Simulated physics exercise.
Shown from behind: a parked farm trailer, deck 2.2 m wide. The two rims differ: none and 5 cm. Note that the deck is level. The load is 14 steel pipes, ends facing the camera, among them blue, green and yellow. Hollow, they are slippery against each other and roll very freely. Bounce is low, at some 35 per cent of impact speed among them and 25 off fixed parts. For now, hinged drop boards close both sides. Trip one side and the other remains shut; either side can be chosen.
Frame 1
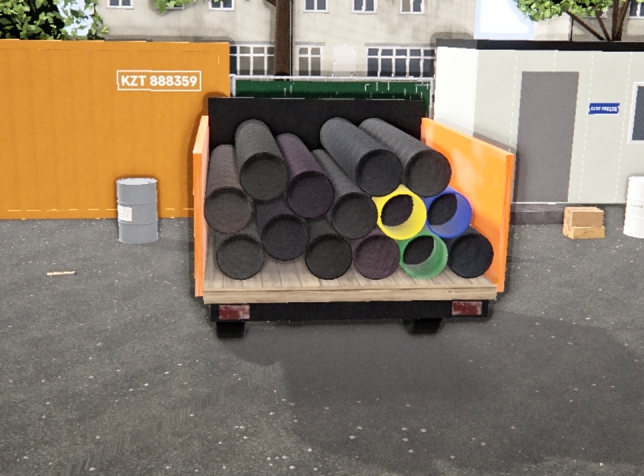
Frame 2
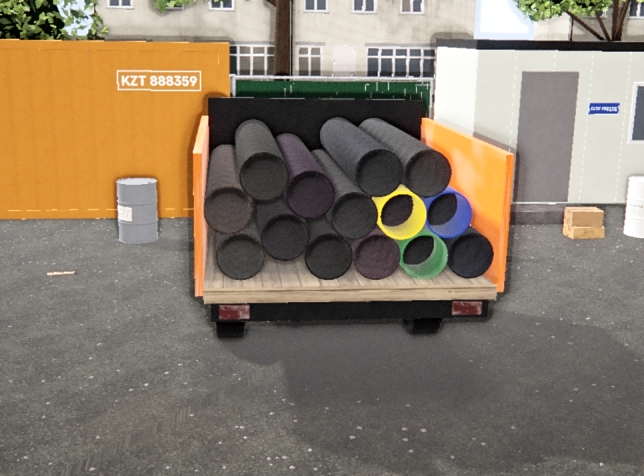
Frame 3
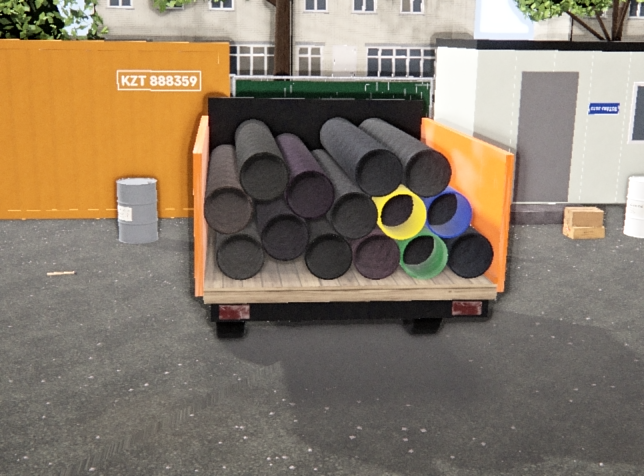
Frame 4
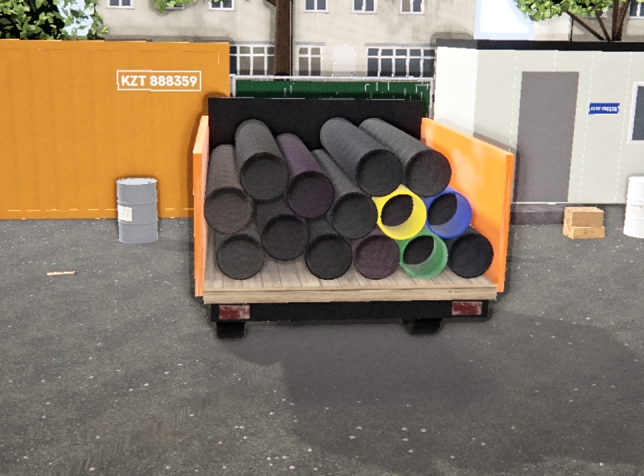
Flatbed trailer stacked with dark pipes and single blue, green and yellow ones, standing still between orange sides on grey ground.
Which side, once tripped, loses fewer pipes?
The right-hand side.
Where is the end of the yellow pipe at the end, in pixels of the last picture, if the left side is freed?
It ends up close to (377, 256) in the last picture.
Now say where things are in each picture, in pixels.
Blue (450, 215), green (424, 256), yellow (402, 215); the deck is level; 5 of the 14 make up the bottom layer; nothing moves, in the first picture.
Blue (450, 215), green (424, 256), yellow (402, 215); rims, left none, right 5 cm; at rest, in the second picture.
Blue (450, 215), green (424, 256), yellow (402, 215); side tops at (198, 158) and (509, 160); at rest, in the third picture.
Blue (450, 215), green (424, 256), yellow (402, 215); nothing moves, in the fourth picture.
If it is the left, after 2.9 s, blue is up on others, 35 cm from the right edge; green is on the deck, 55 cm from the right edge; yellow is up on others, 80 cm from the right edge, rolling left; 5 off so far.
If it is the left, in the end, blue is up on others, 35 cm from the right edge; green is on the deck, 55 cm from the right edge; yellow is on the deck, 90 cm from the right edge; 10 off so far.
If it is the right, after 0.6 s, blue is up on others, 35 cm from the right edge; green is on the deck, 50 cm from the right edge; yellow is up on others, 70 cm from the right edge; 0 off so far.
If it is the right, in the end, blue is up on others, 35 cm from the right edge; green is on the deck, 50 cm from the right edge; yellow is up on others, 70 cm from the right edge; 0 off so far.
